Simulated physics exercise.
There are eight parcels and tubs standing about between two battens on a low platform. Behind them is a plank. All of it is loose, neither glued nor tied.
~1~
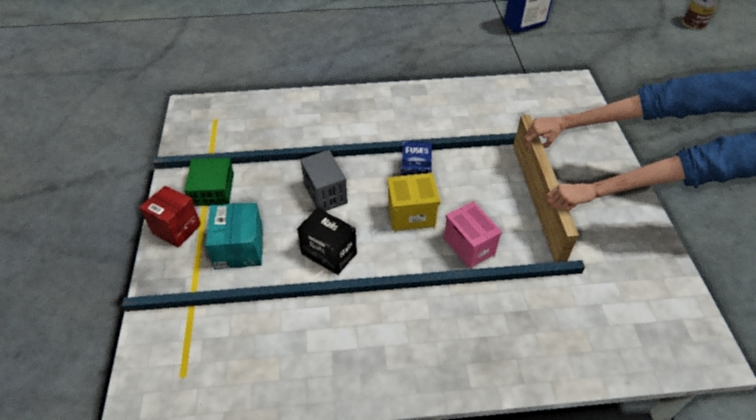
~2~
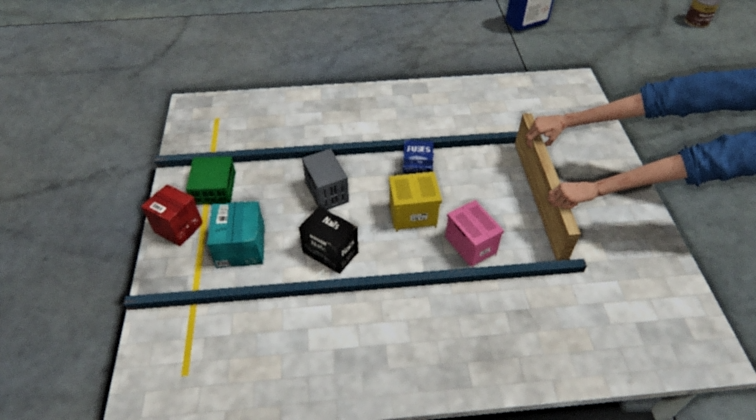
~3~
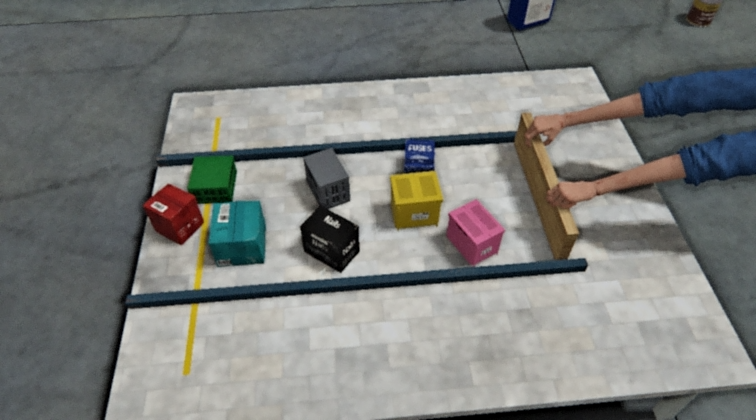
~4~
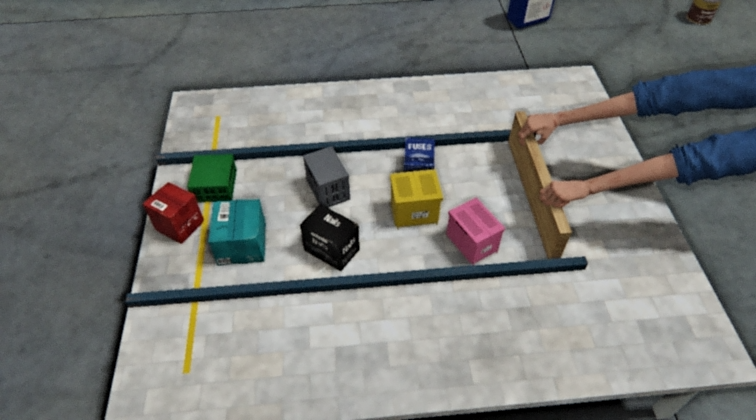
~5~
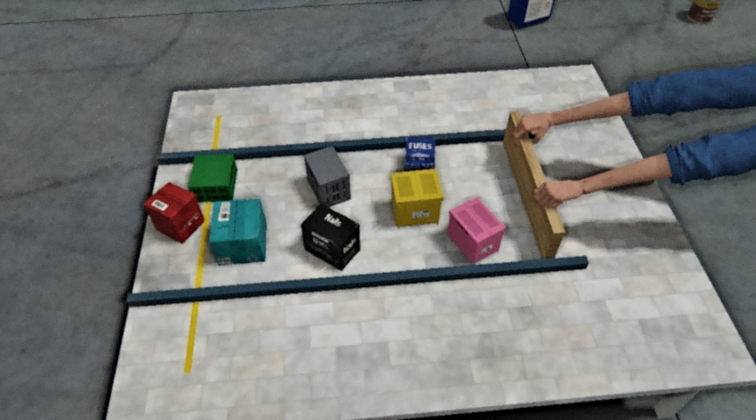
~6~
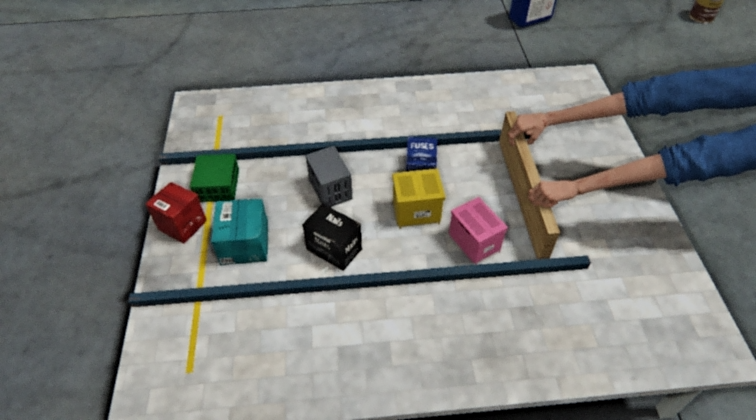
Two hands in blue sleeves slide a wooden plank a short way left between two dark blue battens on a pale, brick-patterned platform, seen from above at an angle. Ahead of it stand eight parcels and tubs: red, green and turquoise at left by a yellow tape line, grey and black mid-way, blue, yellow and pink nearer the plank. They stay put while the view drifts very slightly.
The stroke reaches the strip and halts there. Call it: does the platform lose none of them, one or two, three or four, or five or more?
It loses three or four.
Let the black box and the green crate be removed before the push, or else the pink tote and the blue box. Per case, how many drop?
Count of fallen: 2 / 2.
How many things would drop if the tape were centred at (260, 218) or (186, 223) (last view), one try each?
So it's 0 the first time and 5 the second time.
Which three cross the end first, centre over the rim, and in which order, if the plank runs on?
Sequence: Red parcel, then green crate, then turquoise parcel.
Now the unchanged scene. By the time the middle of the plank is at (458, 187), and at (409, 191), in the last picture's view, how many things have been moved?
Respectively 1 and 3.
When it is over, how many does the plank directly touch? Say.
In total, 3.
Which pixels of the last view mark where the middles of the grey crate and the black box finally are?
Going in order, first (159, 188) and next (143, 265).
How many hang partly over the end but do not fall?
The number is 2.
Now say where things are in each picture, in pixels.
In the first picture, red parcel (172, 217); green crate (210, 182); turquoise parcel (236, 236); plank (542, 185); tape (202, 226).
In the second picture, green crate (212, 181); pink tote (473, 234).
In the third picture, turquoise parcel (239, 234); plank (543, 183).
In the fourth picture, red parcel (175, 213); blue box (419, 160).
In the fifth picture, green crate (214, 178); yellow tote (416, 199).
In the sixth picture, red parcel (177, 213); green crate (216, 178); turquoise parcel (241, 232); plank (526, 182); tape (208, 222).
Soon after, none off yet; red parcel at rest near (177, 213); green crate at rest near (216, 178); turquoise parcel at rest near (241, 232).
Then, none off yet; red parcel at rest near (177, 213); green crate at rest near (216, 178); turquoise parcel moved a little near (235, 231).
Further on, none off yet; red parcel moved about its own width near (157, 206); green crate moved about its own width near (188, 178); turquoise parcel moved about its own width near (182, 228).
By the end, the number that fall off is three or four; fallen, turquoise parcel, green crate and red parcel.
